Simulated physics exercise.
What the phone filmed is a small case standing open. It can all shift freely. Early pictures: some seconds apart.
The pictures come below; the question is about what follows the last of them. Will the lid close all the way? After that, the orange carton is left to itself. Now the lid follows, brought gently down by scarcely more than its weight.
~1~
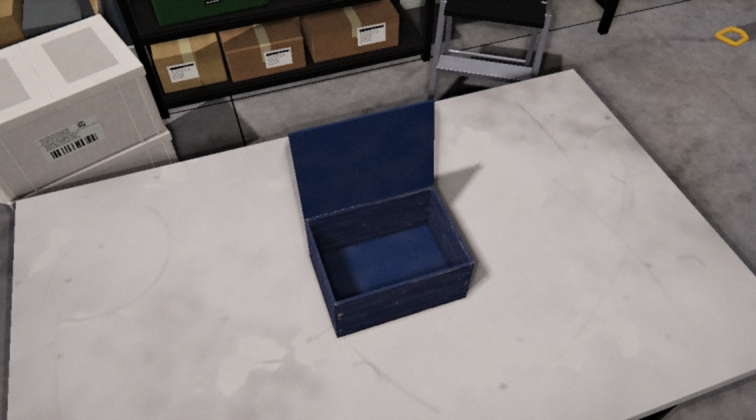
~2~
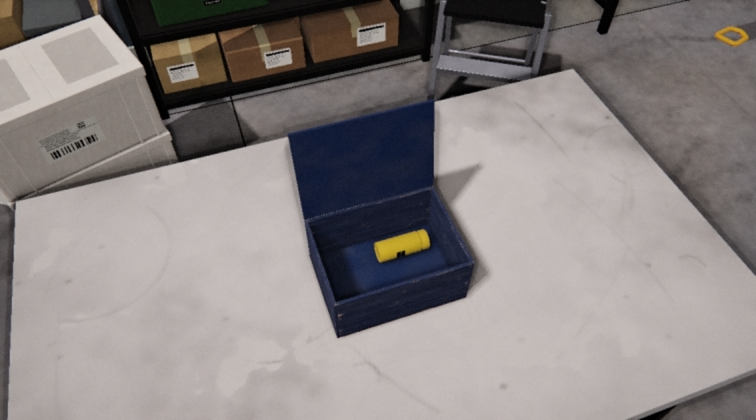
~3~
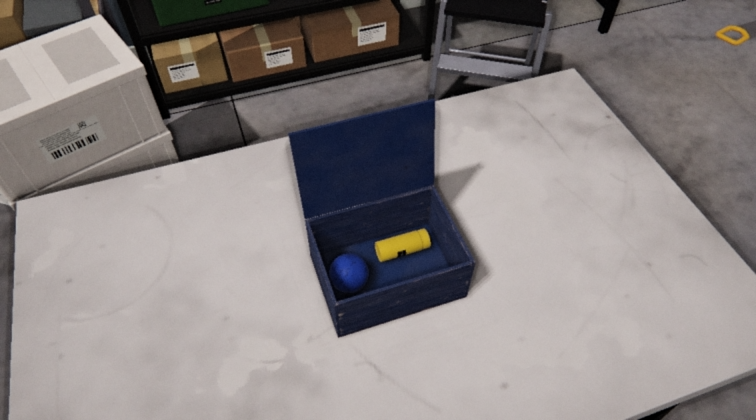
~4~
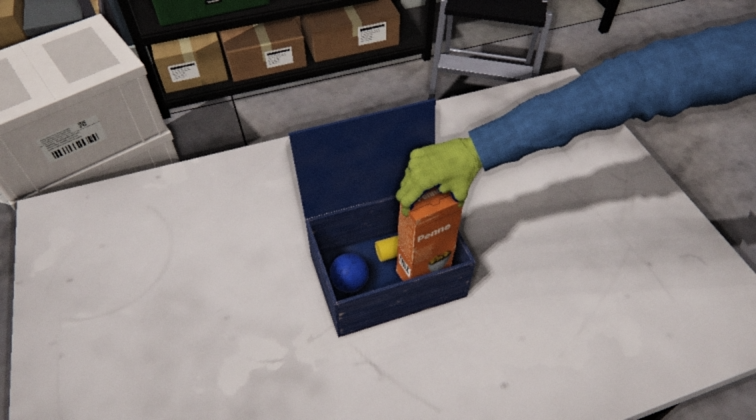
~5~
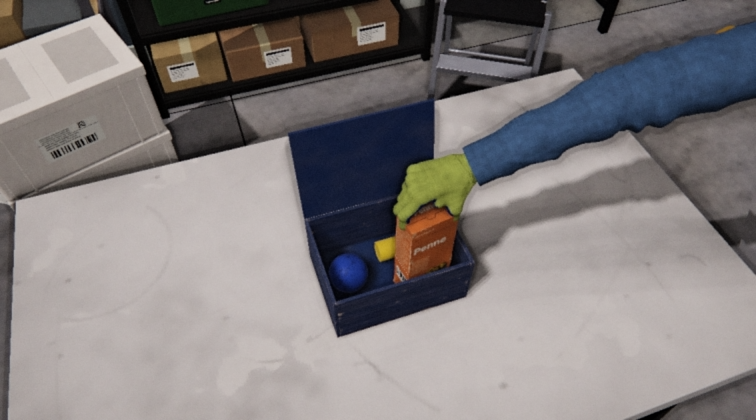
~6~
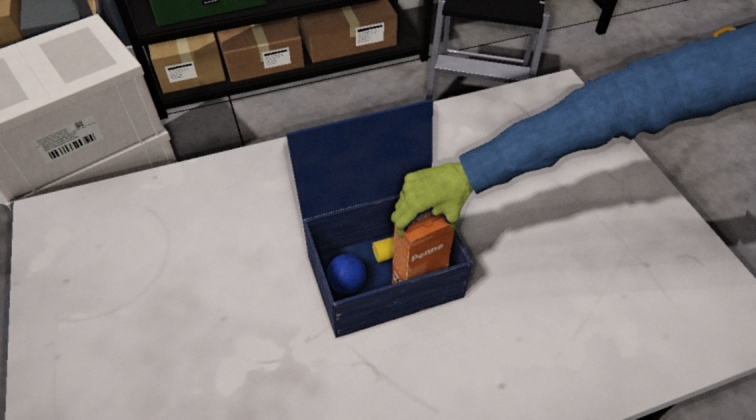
No.
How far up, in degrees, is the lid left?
Near 35°.
Then, 1.30 s after the last picture, lid 82° above the rim.
Then, 1.70 s after the last picture, lid 45° above the rim.
Then, 2.90 s after the last picture, lid 36° above the rim; orange carton tipped 9° from how it was near (426, 261).
At rest, lid 36° above the rim; left askew, orange carton; the other 2 in place. Seen from the same camera at the end, orange carton near (426, 261).
